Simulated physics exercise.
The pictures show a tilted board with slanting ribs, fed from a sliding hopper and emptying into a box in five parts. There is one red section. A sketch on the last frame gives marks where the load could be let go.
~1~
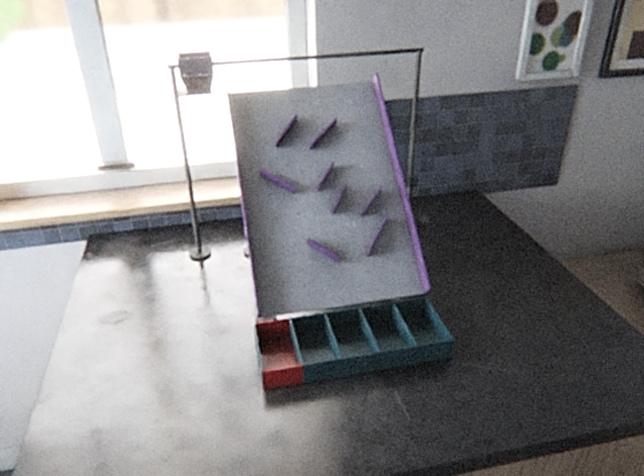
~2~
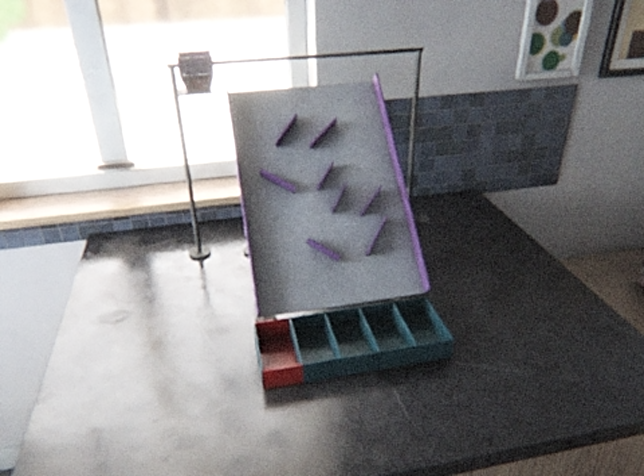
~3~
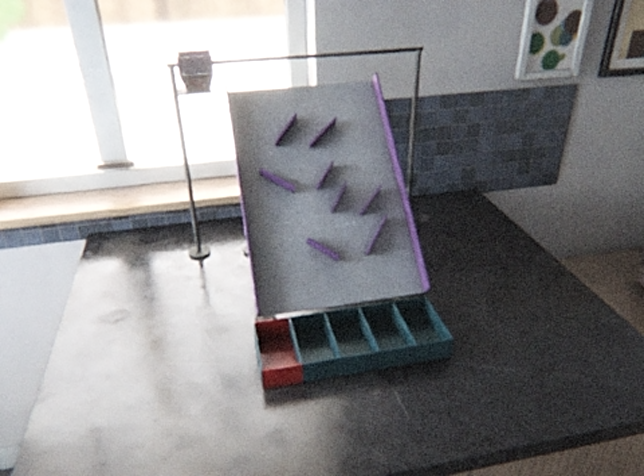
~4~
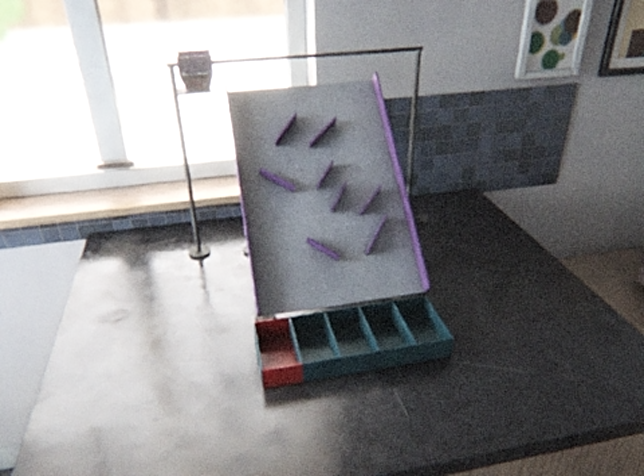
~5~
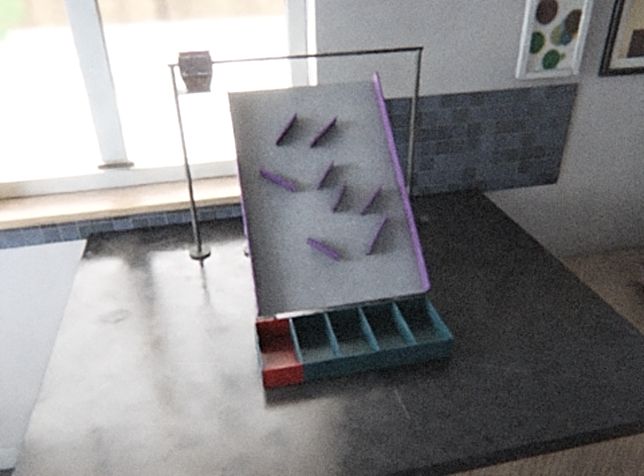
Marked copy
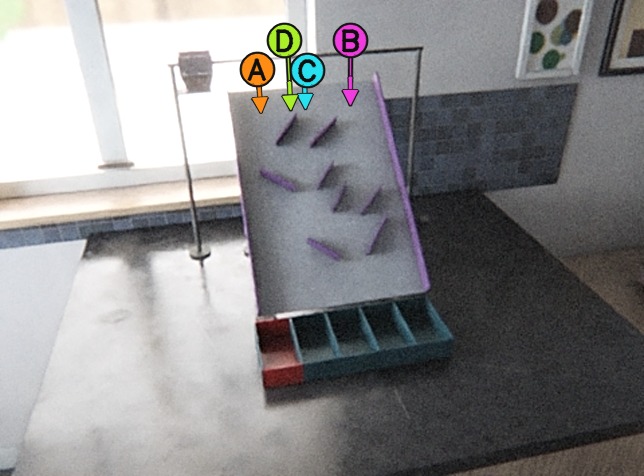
Nothing moves as a tilted board with purple ribs stands above a five-part box.
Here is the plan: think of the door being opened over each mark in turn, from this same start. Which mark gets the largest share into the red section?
A is best.
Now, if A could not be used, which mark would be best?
That is mark D.
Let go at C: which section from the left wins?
It is the fourth one.
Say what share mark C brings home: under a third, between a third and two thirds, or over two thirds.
Mark C gives under a third.
On the marked copy, mark A meets the board at (260, 107); mark B meets the board at (350, 99); mark C meets the board at (305, 103); mark D meets the board at (290, 104).
With A, close to a third in the red section, close to a third in other sections, close to a quarter held on the board.
With B, none at all in the red section, all but a few in other sections.
With C, none at all in the red section, close to two thirds in other sections, close to a third held on the board.
With D, close to a quarter in the red section, close to half in other sections, close to a third held on the board.
